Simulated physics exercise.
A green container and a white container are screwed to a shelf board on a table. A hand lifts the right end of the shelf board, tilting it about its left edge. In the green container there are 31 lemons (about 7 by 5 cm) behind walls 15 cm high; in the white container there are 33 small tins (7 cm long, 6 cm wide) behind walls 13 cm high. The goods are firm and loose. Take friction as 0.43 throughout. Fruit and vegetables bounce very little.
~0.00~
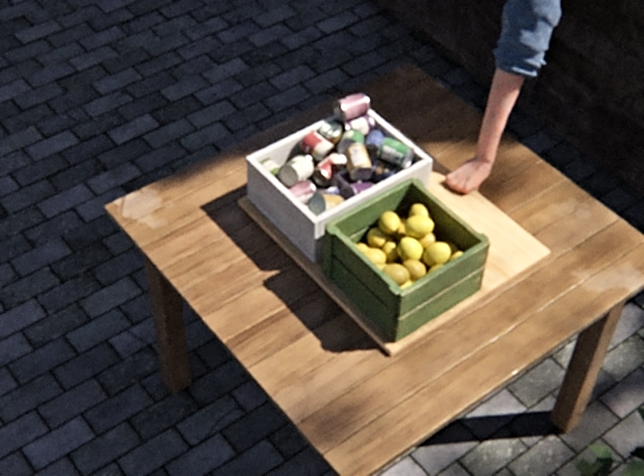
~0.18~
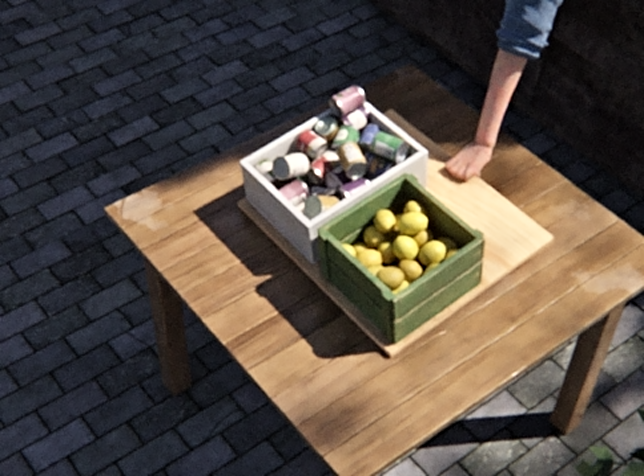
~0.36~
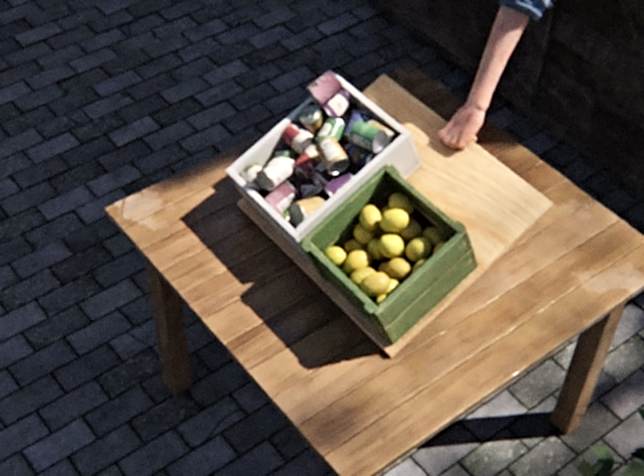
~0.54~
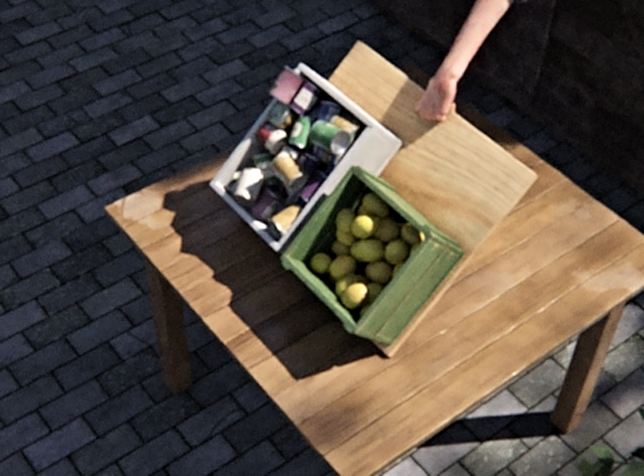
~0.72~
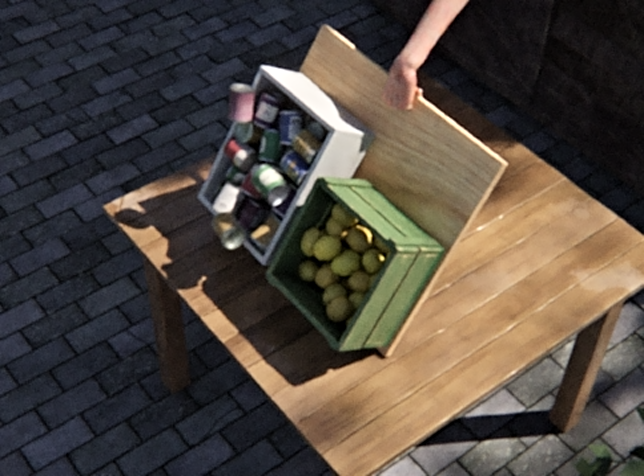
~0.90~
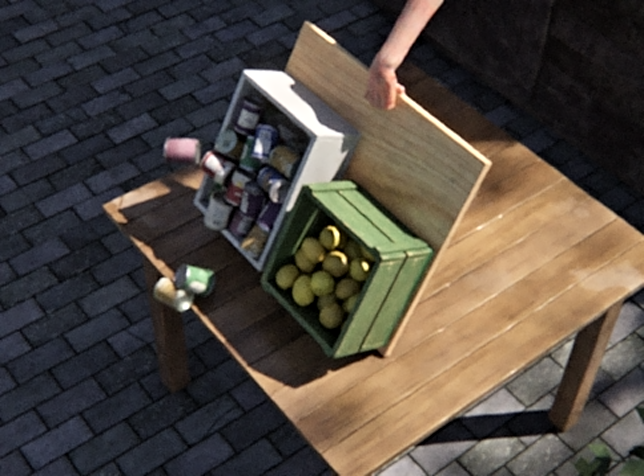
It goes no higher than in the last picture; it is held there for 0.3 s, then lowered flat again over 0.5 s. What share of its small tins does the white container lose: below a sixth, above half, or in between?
It sheds between a sixth and a half of them.
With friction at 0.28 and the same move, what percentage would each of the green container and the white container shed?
In that case green container 0, white container 20 per cent.
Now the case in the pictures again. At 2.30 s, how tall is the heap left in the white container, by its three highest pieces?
About 12 cm.
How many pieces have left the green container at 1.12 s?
Out by then, roughly: Green container 0.
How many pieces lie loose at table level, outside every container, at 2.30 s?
Some 5 pieces.
After 1.12 s, tilt 64°; green container 31 in, 0 out and white container 29 in, 4 out.
After 1.41 s, tilt 40°; green container 31 in, 0 out and white container 23 in, 10 out.
After 1.80 s, tilt 0°; green container 31 in, 0 out and white container 22 in, 11 out.
Outcome (at 2.30 s), green container 31 in, 0 out and white container 22 in, 11 out. Asked share, 11 of 33, 33 per cent.
